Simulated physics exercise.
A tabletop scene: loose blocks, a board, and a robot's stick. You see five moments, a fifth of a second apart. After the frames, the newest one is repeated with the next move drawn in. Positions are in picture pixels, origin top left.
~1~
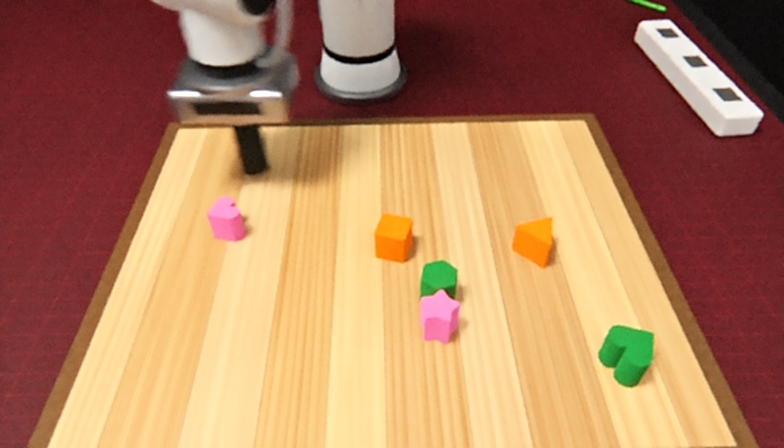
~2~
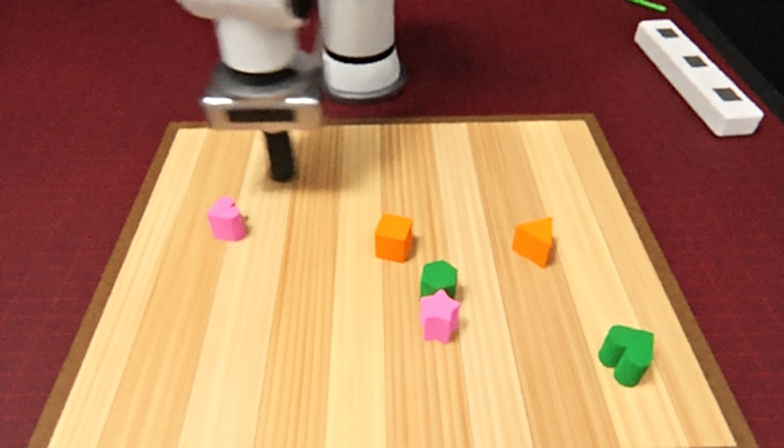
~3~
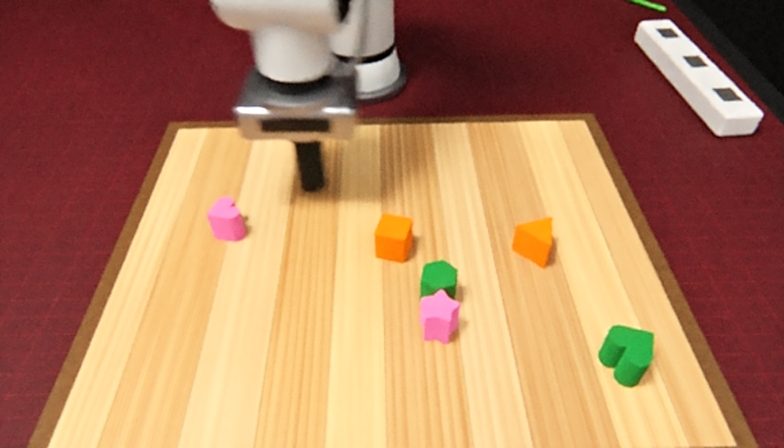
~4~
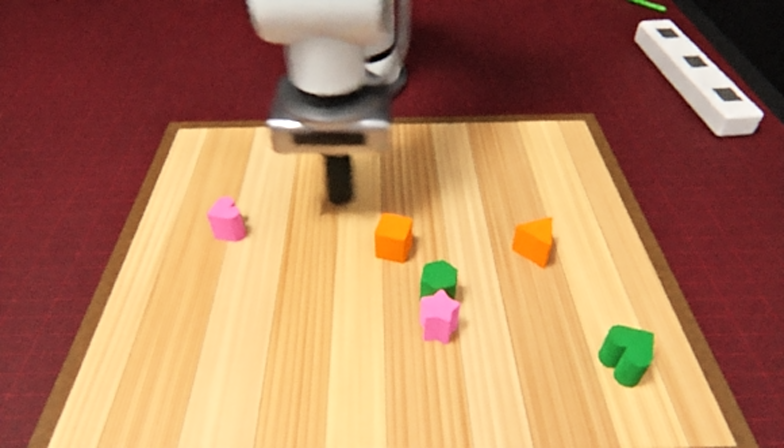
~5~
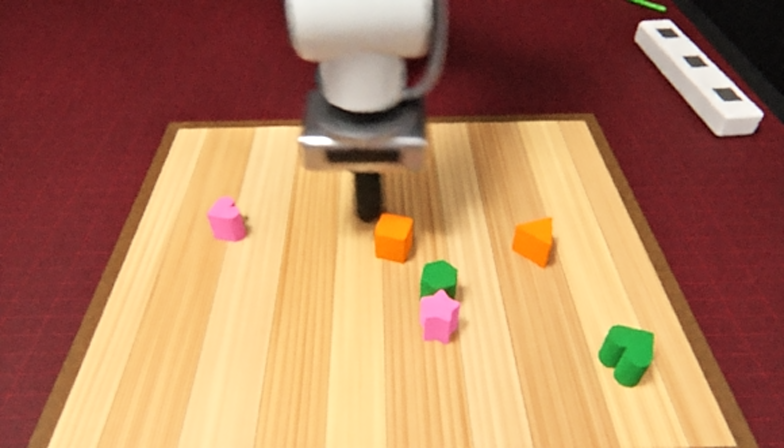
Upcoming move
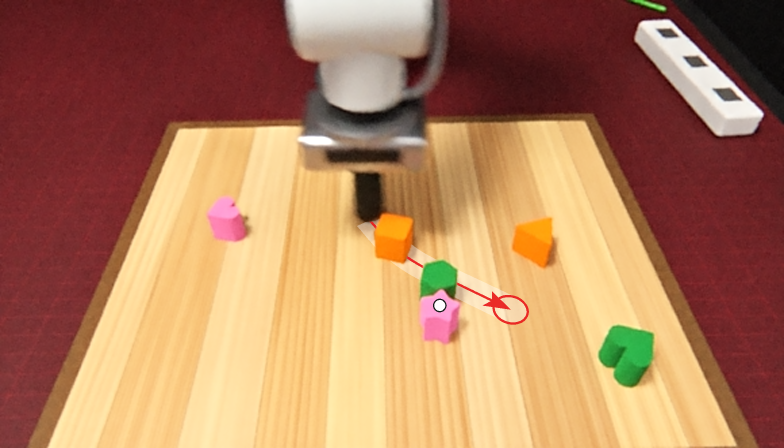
The robot arm moved its black stick steadily right and toward the viewer over the wooden board, drawing close to the orange square block, while the pink, green and orange blocks all stayed still.
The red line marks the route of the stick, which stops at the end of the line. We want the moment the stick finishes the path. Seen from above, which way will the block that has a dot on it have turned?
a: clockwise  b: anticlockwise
I choose a.
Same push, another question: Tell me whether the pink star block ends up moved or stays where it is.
Well, the pink star block shifts from its place.
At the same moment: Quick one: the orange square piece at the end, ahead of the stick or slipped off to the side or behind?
That block drops off.
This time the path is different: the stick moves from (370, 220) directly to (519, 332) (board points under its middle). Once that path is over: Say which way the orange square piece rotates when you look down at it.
Seen from above, clockwise.
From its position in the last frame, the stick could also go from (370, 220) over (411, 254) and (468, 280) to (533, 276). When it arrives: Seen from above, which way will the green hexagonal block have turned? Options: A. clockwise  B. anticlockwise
I choose B.
The drawn path runs from (370, 220) over (427, 269) to (511, 309); the dot is on the pink star block.
The first path, step by step. One third of the way, stick (404, 247); orange square piece (415, 258), turned 25° clockwise; green hexagonal block (443, 276).
Two thirds of the way, stick (455, 274); orange square piece (426, 275), turned 100° clockwise; green hexagonal block (458, 292), turned 35° anticlockwise; pink star block (446, 318), turned 45° clockwise.
At the end, stick (513, 301); orange square piece (426, 275), turned 100° clockwise; green hexagonal block (458, 292), turned 35° anticlockwise; pink star block (446, 318), turned 45° clockwise; orange triangle not moved.
